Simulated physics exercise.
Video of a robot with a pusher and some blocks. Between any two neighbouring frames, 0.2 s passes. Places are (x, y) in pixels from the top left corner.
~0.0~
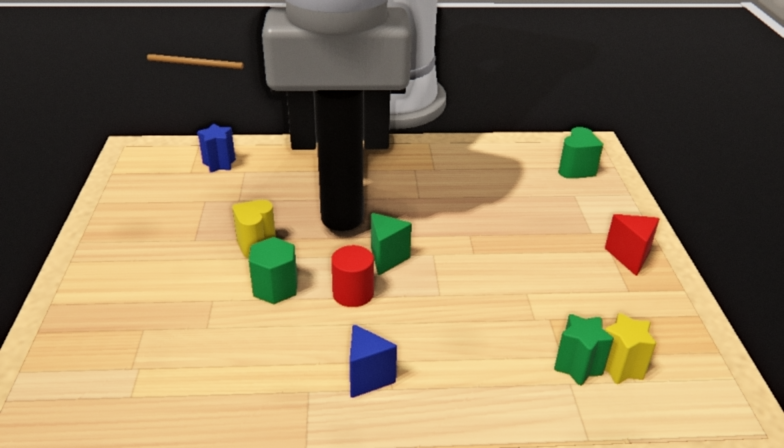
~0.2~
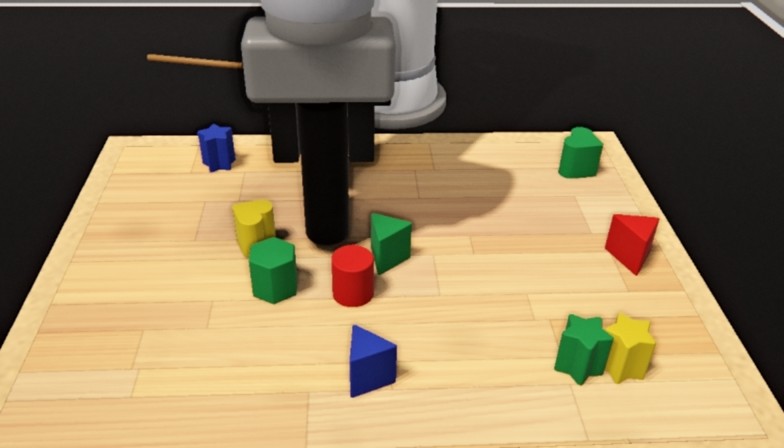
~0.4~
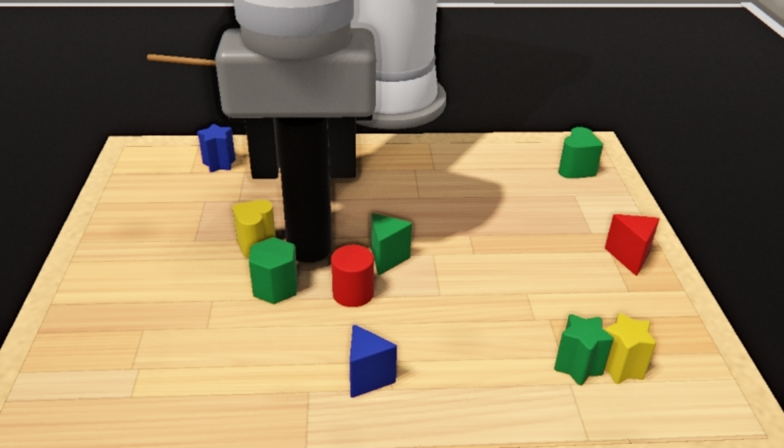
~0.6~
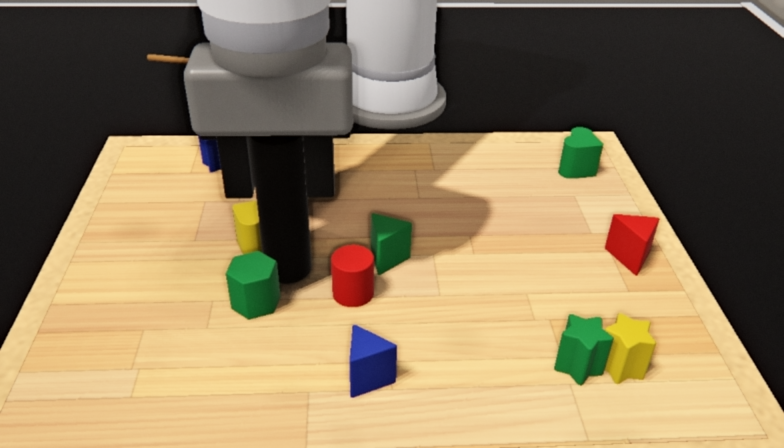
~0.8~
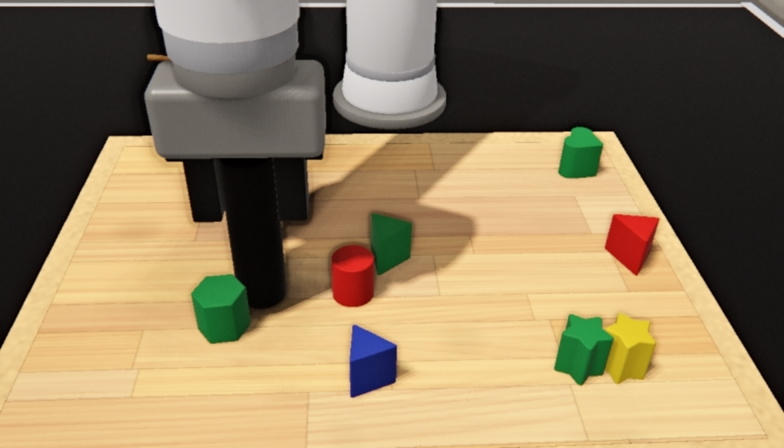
On a light wooden board with a black surround, a robot arm lowers its black pusher among scattered red, green, blue and yellow blocks. The pusher moves toward the viewer and to the left, reaches the green six-sided block, and shoves it down and left while the red round block stays put.
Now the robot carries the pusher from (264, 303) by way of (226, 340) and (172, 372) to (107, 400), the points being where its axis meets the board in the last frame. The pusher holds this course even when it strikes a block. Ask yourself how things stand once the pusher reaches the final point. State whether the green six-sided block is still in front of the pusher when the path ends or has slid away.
Prediction: Still leading.
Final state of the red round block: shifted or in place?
That block will keep its spot.
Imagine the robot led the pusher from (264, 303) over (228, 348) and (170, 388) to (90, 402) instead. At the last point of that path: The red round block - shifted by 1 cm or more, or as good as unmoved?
In the end it has not been moved.
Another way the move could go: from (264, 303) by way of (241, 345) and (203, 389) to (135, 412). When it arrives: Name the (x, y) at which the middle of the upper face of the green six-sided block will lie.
In the picture, that point is around (172, 316).
The first path, step by step. One third of the way, pusher at (223, 332); green six-sided block at (168, 322), turned 15° clockwise.
Two thirds of the way, pusher at (169, 363); green six-sided block at (105, 350), turned 25° clockwise.
At the end, pusher at (104, 391); green six-sided block at (32, 376), turned 30° clockwise; red round block not moved.
